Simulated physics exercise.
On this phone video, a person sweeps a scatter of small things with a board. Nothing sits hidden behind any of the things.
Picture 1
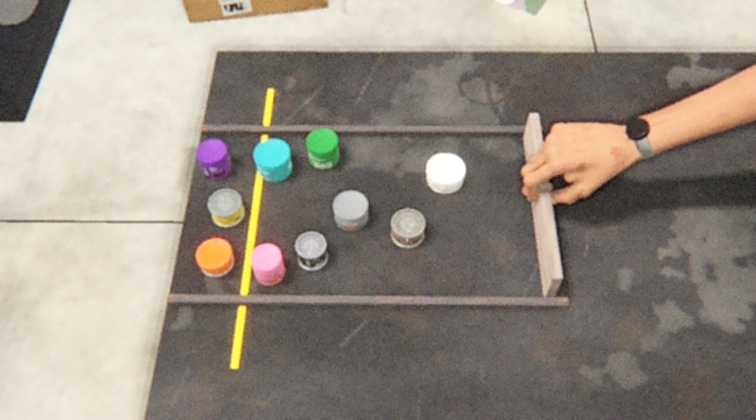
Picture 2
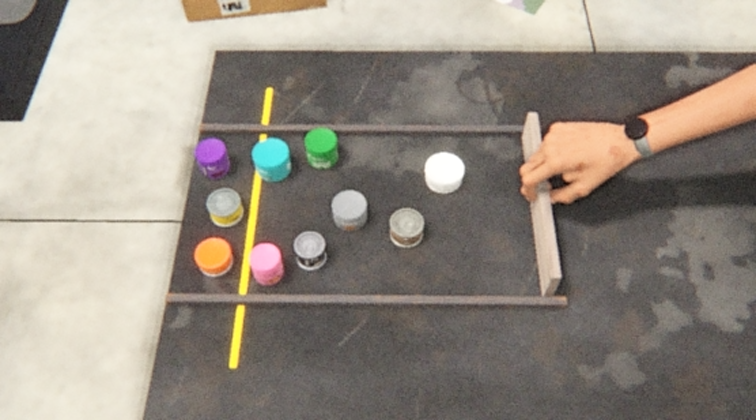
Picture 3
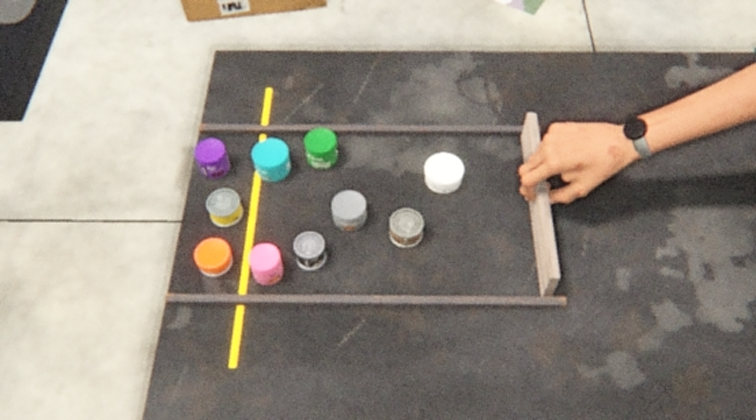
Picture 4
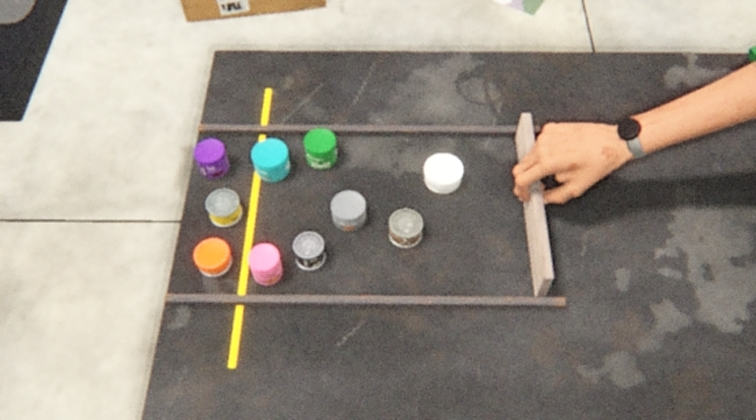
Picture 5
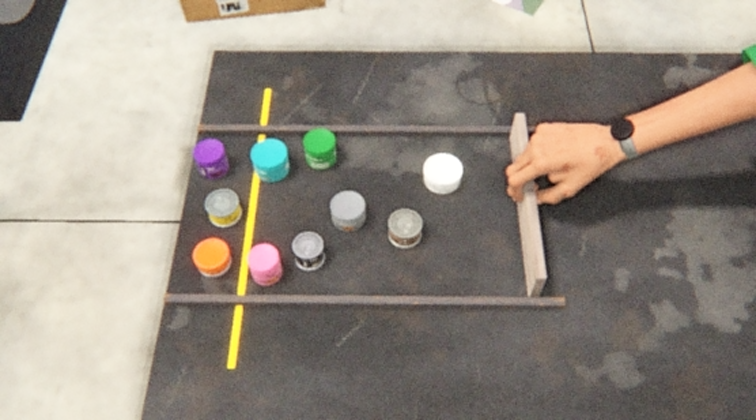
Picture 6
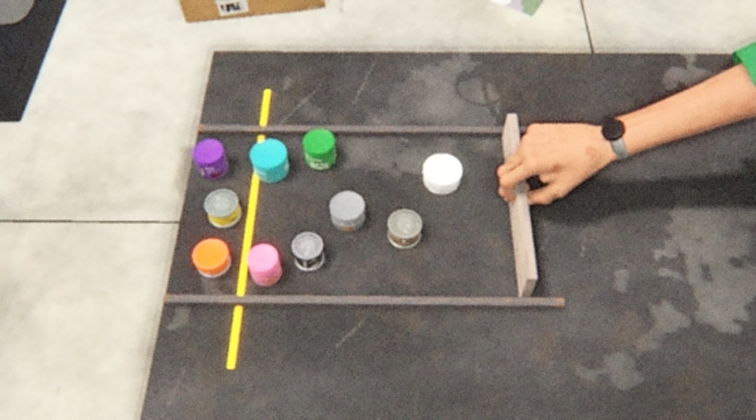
A wooden board gripped by a hand wearing a dark watch stays nearly still at first, then slides slightly left between two thin rails on a dark surface. The scattered small pots, among them white, grey, green, turquoise and pink, stay in place around the yellow tape, untouched by the board.
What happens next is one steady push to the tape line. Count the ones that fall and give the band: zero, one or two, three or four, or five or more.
Most likely the sweep will knock off one or two.
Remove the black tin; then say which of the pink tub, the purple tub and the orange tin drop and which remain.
In that case the pink tub stays where it is, the purple tub goes off the edge, the orange tin stays where it is.
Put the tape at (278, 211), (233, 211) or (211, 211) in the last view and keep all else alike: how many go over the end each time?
First 0, then 1, then 4.
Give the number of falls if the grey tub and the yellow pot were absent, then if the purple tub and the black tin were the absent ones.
Well, the first time you'd get 1, and the next time 0.
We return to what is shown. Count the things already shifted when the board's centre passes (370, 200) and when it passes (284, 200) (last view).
First 3, then 8.
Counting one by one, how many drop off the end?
1.
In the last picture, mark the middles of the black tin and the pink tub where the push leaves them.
The black tin at (229, 255), the pink tub at (217, 278).
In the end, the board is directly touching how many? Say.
In contact: 5.
Early on, none off yet; purple tub at rest near (211, 160); orange tin at rest near (212, 258); yellow pot at rest near (223, 209).
Finally, the number that fall off is one or two; lost, purple tub.
